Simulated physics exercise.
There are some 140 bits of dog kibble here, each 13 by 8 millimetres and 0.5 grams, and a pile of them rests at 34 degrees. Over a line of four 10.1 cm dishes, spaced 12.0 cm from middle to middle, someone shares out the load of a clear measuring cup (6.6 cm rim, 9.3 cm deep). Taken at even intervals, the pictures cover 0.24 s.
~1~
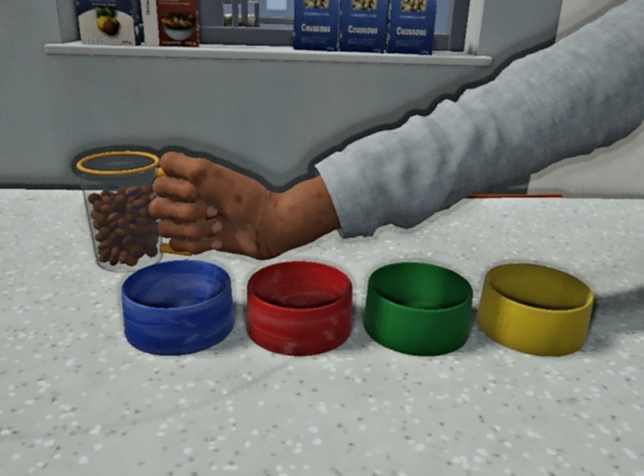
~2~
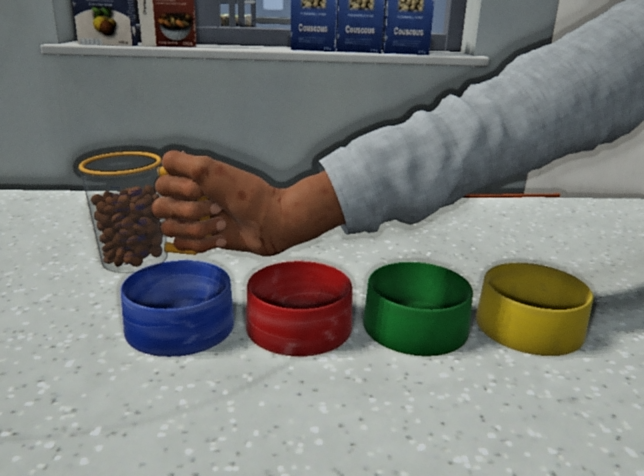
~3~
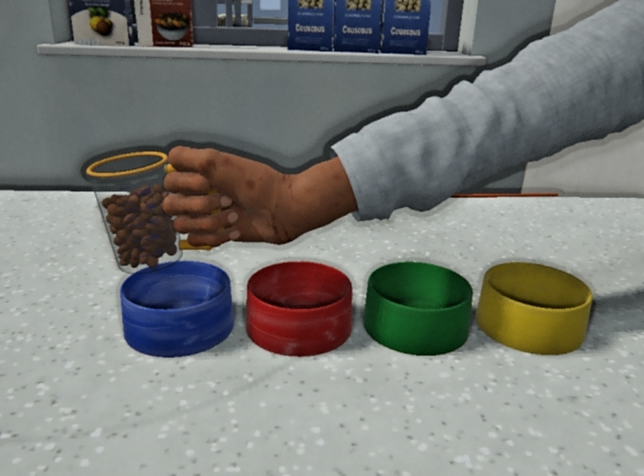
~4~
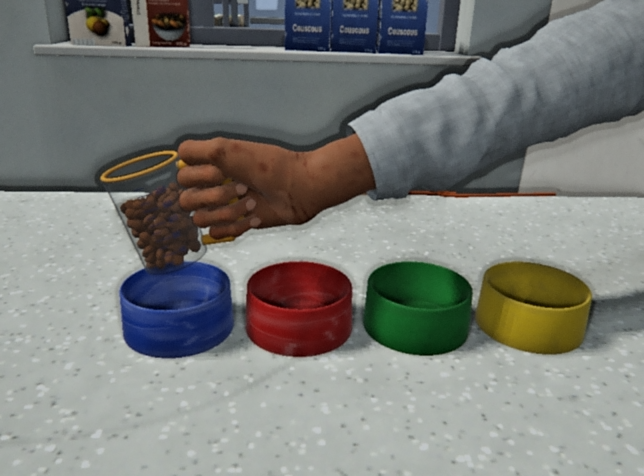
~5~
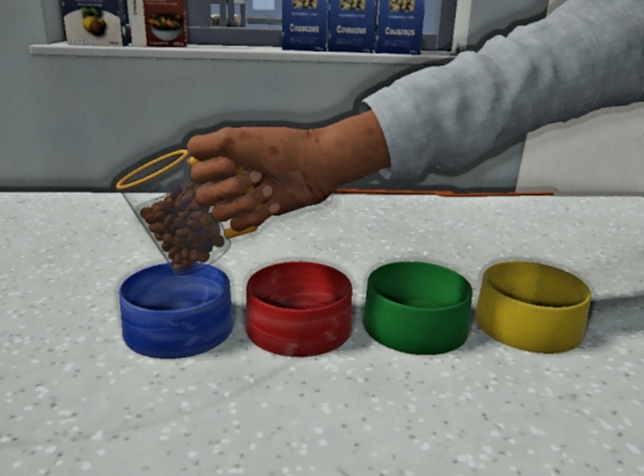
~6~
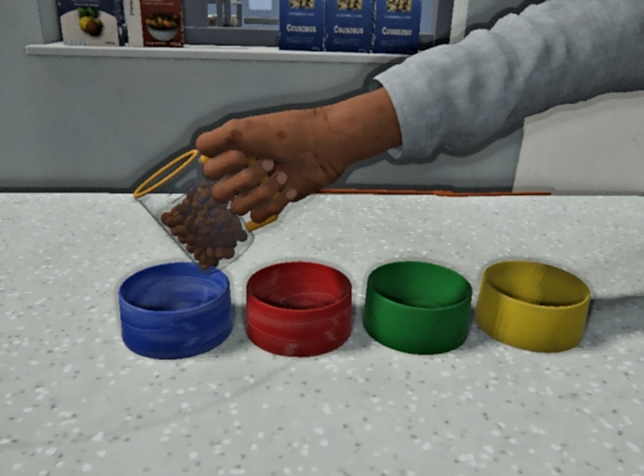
The clip shows a hand holding a clear cup of small brown pieces above a row of blue, red, green and yellow dishes, moving it a short way right while gradually tilting it, its rim leaning down toward the left.
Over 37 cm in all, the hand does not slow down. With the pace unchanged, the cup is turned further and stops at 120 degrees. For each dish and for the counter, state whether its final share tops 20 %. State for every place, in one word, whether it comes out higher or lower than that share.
Red: Lower, blue: Lower, green: Higher, yellow: Lower, counter: Lower.
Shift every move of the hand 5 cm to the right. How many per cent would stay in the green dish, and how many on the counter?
I'd expect green at 50 and the counter at 10.
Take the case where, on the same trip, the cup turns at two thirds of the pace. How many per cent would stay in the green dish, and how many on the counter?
That gives green 90 with 10 for the counter.
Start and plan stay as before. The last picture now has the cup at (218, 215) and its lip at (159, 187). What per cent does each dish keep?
Final shares - red 0 %, blue 0 %, green 100 %, yellow 0 %.
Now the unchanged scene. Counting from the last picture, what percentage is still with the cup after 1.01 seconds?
Around 10 in a hundred.
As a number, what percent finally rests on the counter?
Estimate: Near 10 per cent.
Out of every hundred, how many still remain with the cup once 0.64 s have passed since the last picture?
Some 55 per cent of the load.
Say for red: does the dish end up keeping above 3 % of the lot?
For red, correct.
Then, 0.39 s after the last picture, tilt 105 degrees; cup holds 100 %.
Then, 0.64 s after the last picture, tilt 120 degrees; cup holds 55 %, red 10 %, green 25 %.
Then, 1.01 s after the last picture, tilt 120 degrees; cup holds 10 %, red 10 %, green 65 %.
In the end, red 10 %, blue 0 %, green 80 %, yellow 0 %, counter 10 %.
